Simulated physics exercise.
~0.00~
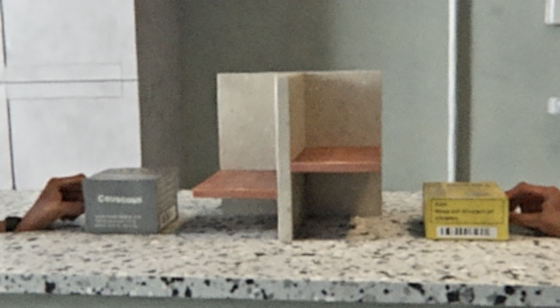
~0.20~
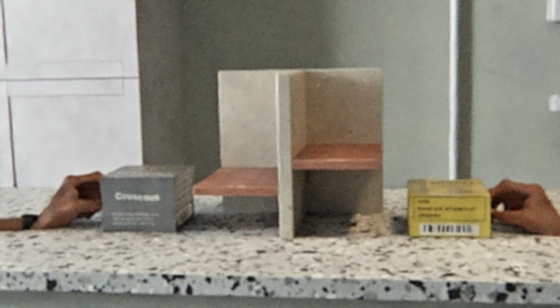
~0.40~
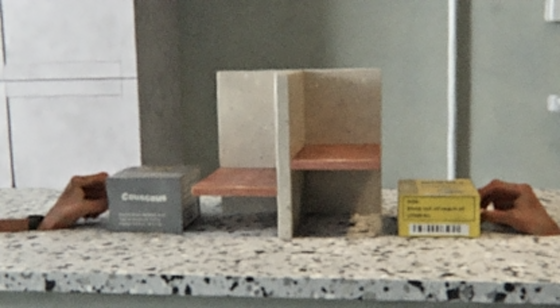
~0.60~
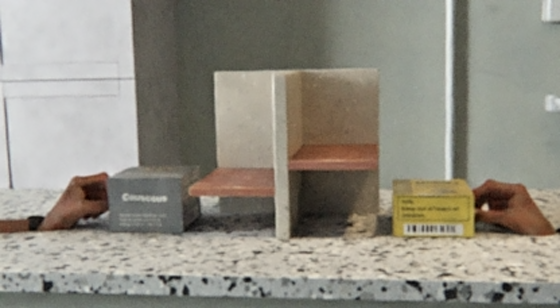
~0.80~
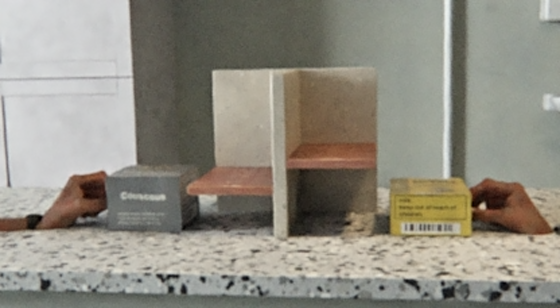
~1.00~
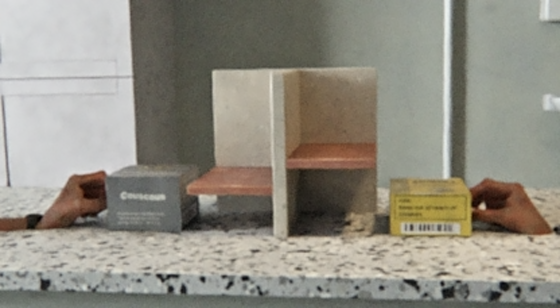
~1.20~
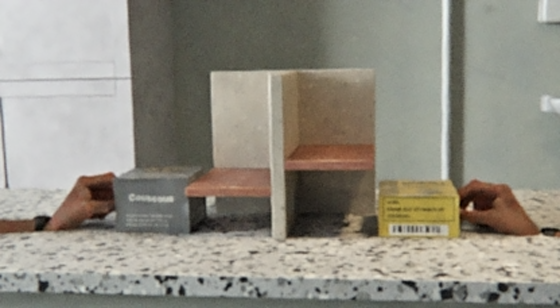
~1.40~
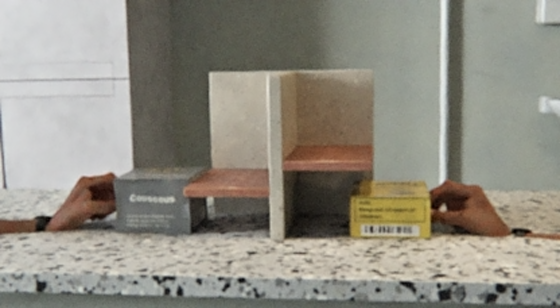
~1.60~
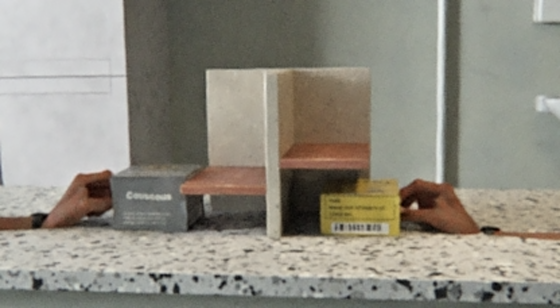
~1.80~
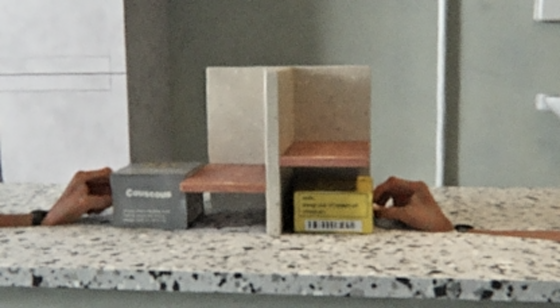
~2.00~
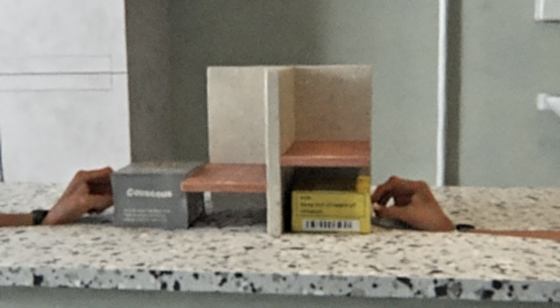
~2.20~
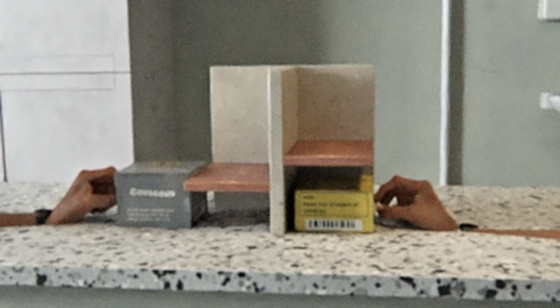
To begin with, two hands hold small boxes on a speckled countertop, a grey one at the left and a yellow one at the right of a low rack with two reddish shelves at different heights. Both hands slide their boxes inward a little, then pause. The grey box moves slightly farther and stops at the edge of the lower left shelf. Meanwhile, the right hand keeps pushing the yellow box left, and it passes beneath the higher shelf. Finally, the yellow box rests under its shelf while the grey box remains outside, both hands still touching them.
